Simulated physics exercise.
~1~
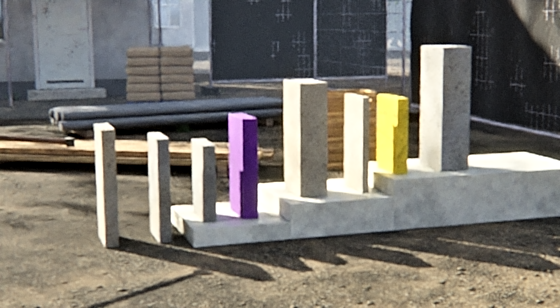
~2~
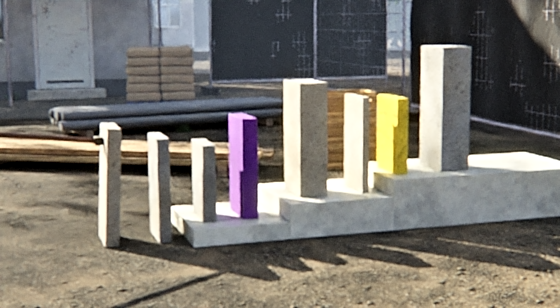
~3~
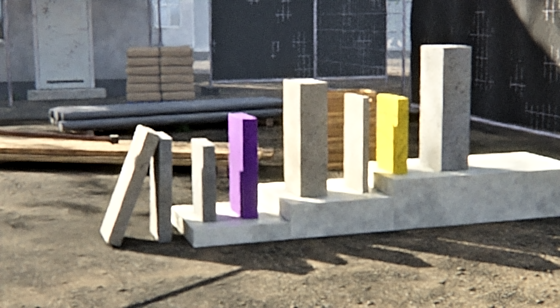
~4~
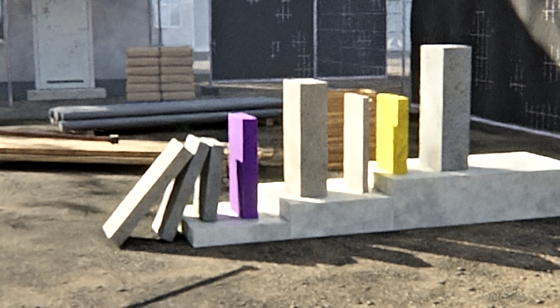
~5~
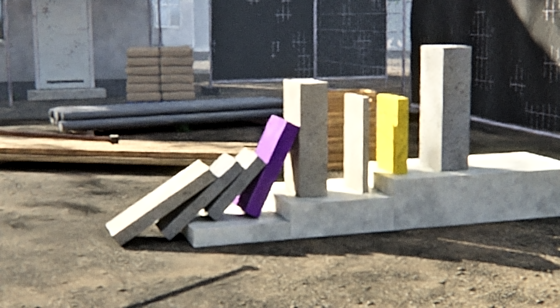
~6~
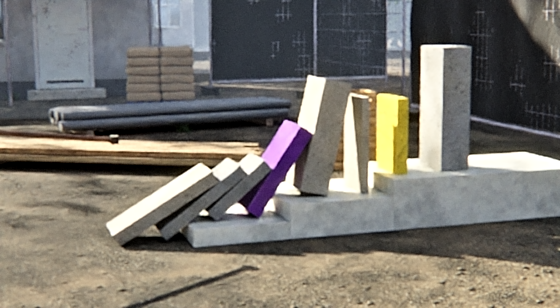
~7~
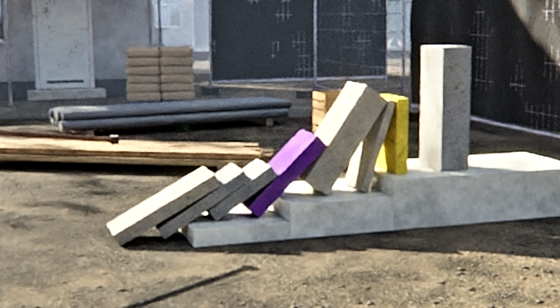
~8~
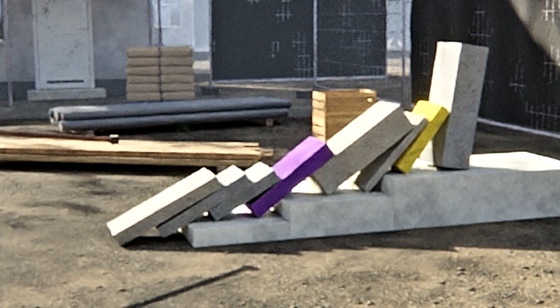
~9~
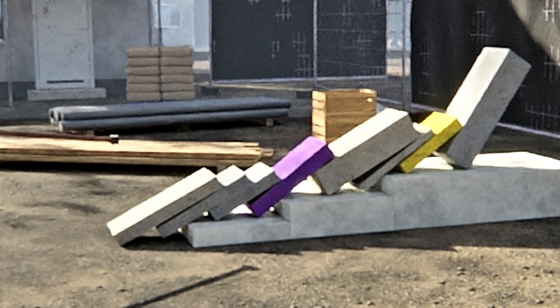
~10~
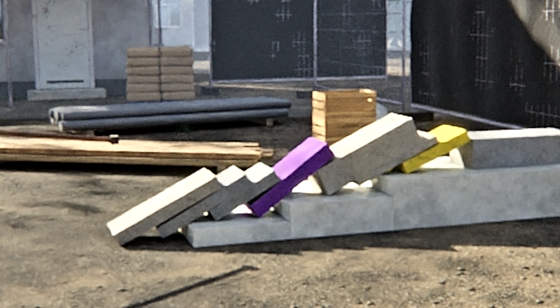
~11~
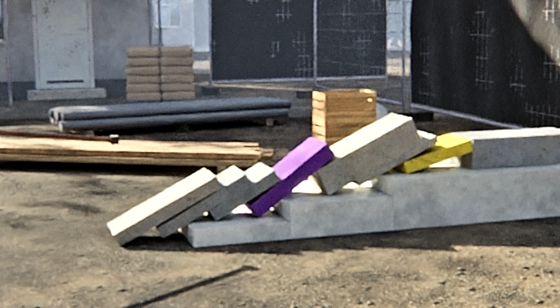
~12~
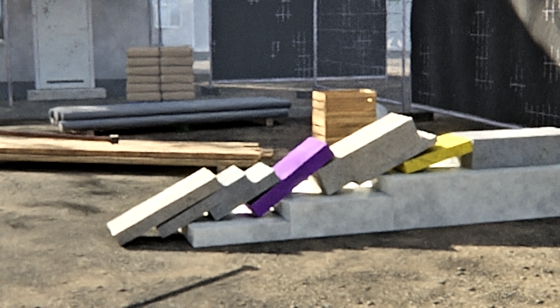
On low steps in a yard, eight upright slabs topple rightward in turn until none stands.
